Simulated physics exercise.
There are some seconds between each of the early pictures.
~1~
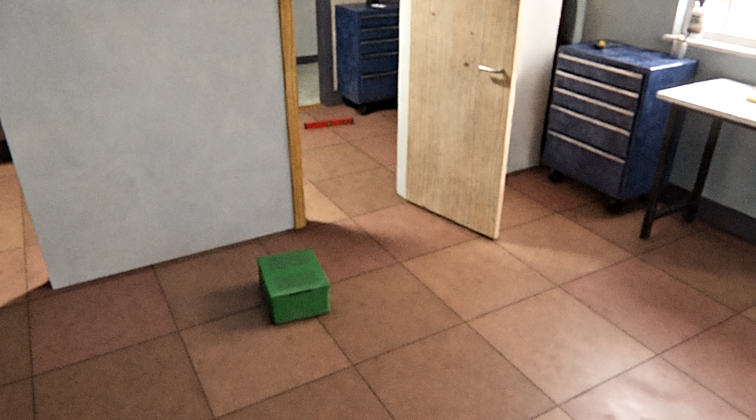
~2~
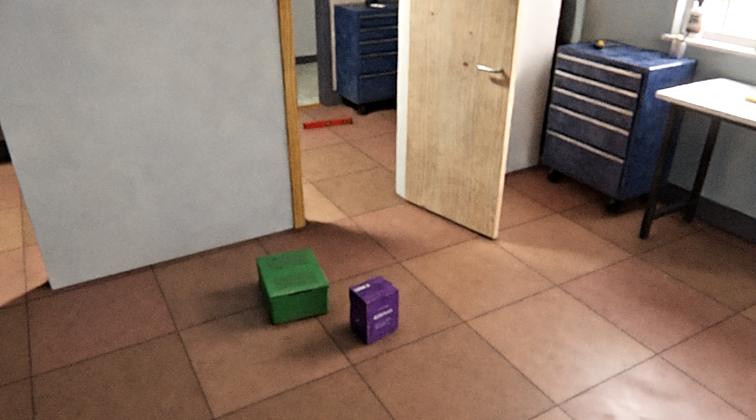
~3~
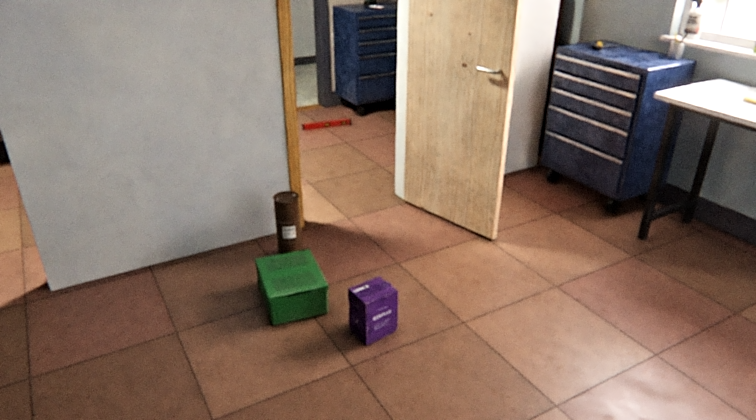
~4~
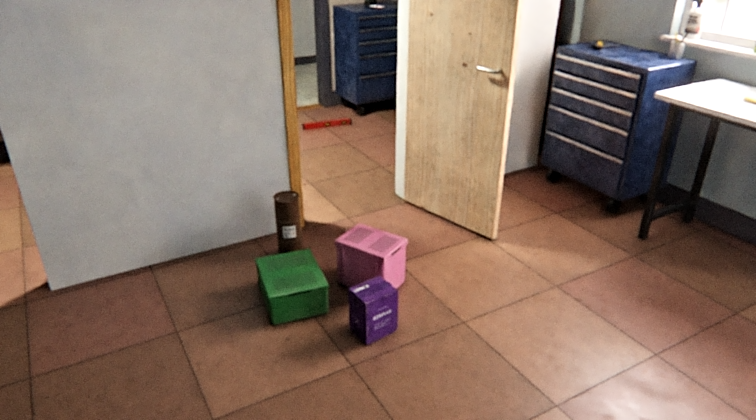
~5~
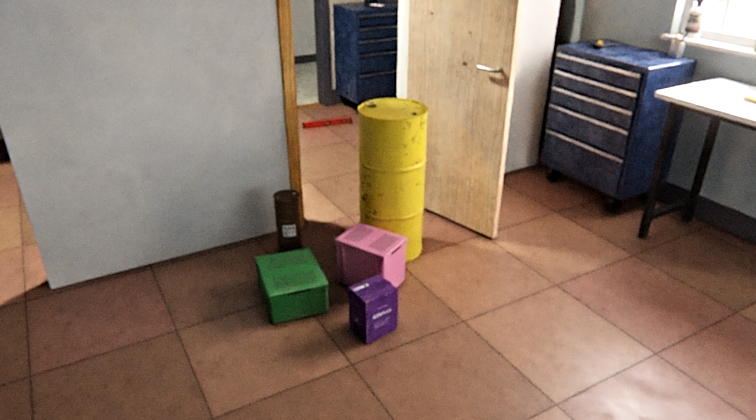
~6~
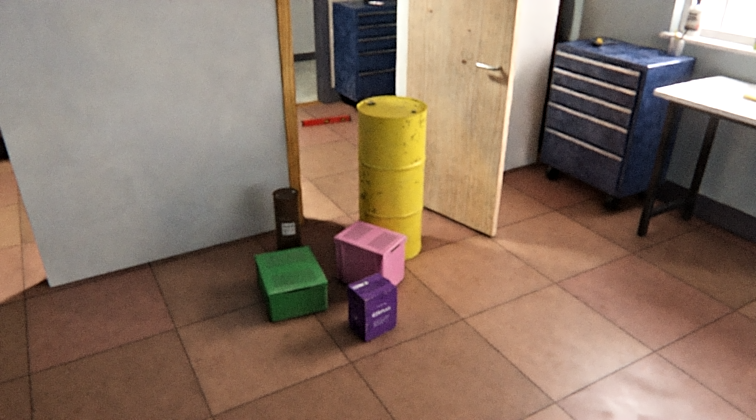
A wooden door stood wide open and still while a purple parcel, a brown canister, a pink tote and finally a tall yellow drum appeared one after another around a green tote.
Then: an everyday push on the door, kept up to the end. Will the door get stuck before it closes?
The door does not make it to the frame.
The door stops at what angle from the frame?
Close to 65 degrees, I'd say.
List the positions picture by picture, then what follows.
In the first frame, door wide open and still.
In the second frame, door wide open and still; green tote (292, 285).
In the third frame, door wide open and still; brown canister (288, 227); purple parcel (373, 310).
In the fourth frame, door wide open and still; pink tote (371, 262); green tote (292, 286).
In the fifth frame, door wide open and still; brown canister (289, 225); purple parcel (373, 309).
In the sixth frame, door wide open and still; yellow drum (391, 180); pink tote (370, 258).
Then, 0.40 s past the last view, door at 95°.
Then, 0.60 s past the last view, door at 83°.
Then, 0.80 s past the last view, door at 69°.
Finally, door at 67°; all 5 still in place. Final places as the last picture's camera would see them, yellow drum near (387, 180).
